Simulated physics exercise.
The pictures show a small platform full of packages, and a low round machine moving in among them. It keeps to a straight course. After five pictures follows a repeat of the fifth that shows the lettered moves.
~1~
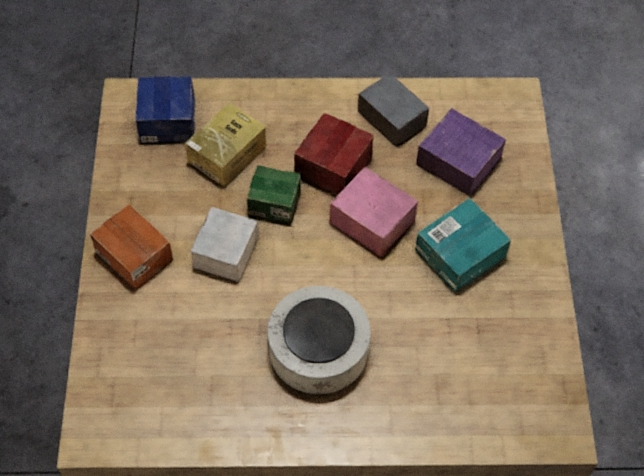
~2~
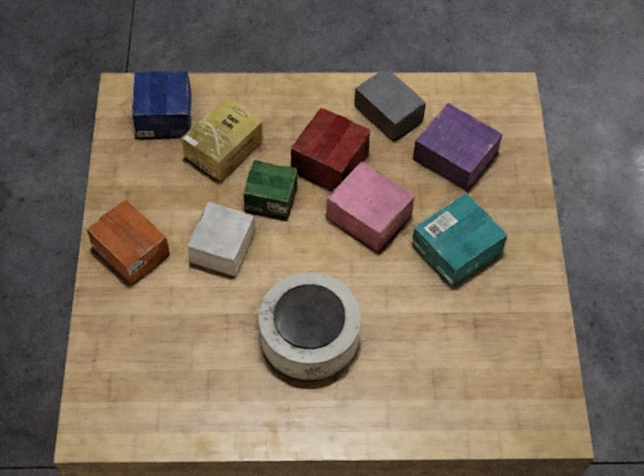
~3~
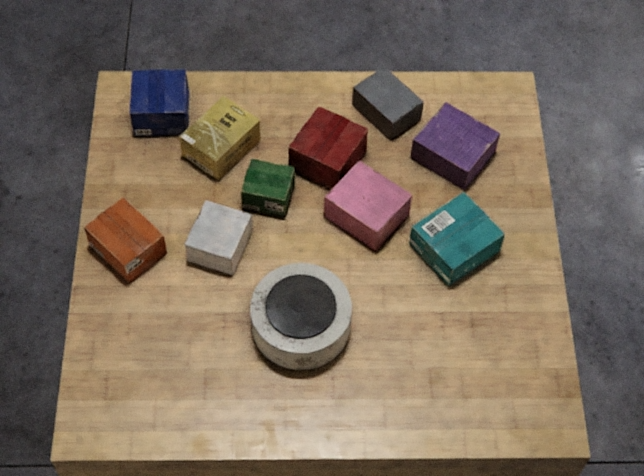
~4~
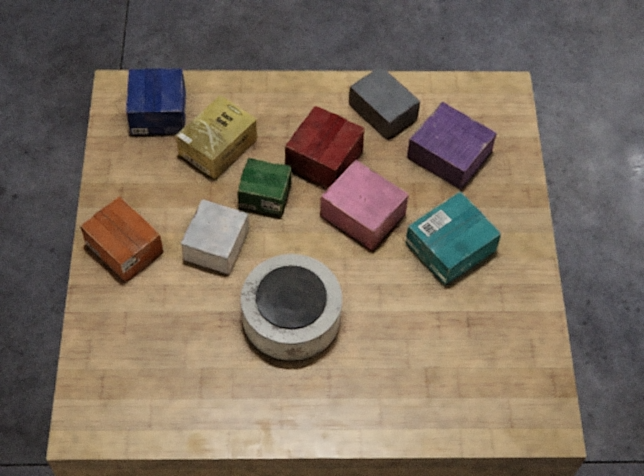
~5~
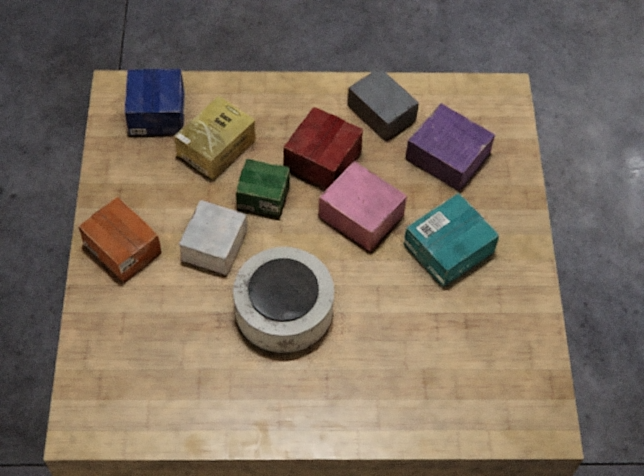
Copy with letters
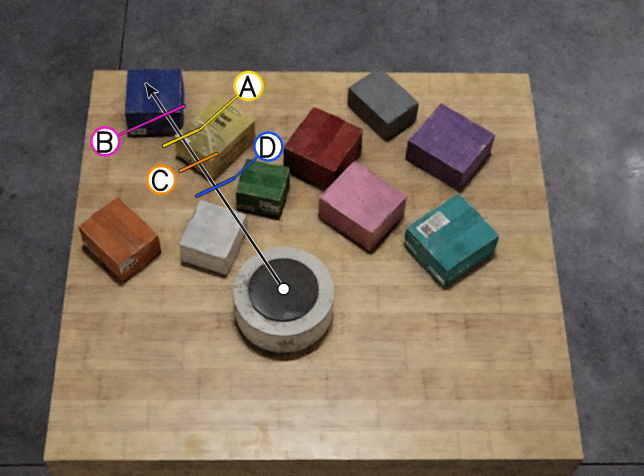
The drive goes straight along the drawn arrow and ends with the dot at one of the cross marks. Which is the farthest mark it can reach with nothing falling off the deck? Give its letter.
Up to mark B.
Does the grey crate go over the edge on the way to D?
No.
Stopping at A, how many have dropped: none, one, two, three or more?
The count is none.
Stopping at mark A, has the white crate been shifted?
Yes.
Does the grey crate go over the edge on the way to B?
By then, no.
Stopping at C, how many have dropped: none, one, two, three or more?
The count is none.
On the marked copy, A at (182, 138); B at (166, 114); C at (199, 162); D at (216, 187); the arrow from (284, 289) to (147, 84); the white dot at (284, 289).
Taking B. A third of the way, robot (239, 233); white crate (175, 208); green parcel (264, 181).
Two thirds of the way, robot (198, 170); blue box (153, 87); white crate (127, 179).
When it is over, robot (168, 126); blue box (146, 74); white crate (117, 178); nothing has fallen.
As for the rest, A is safe but short; C is safe but short; D is safe but short.
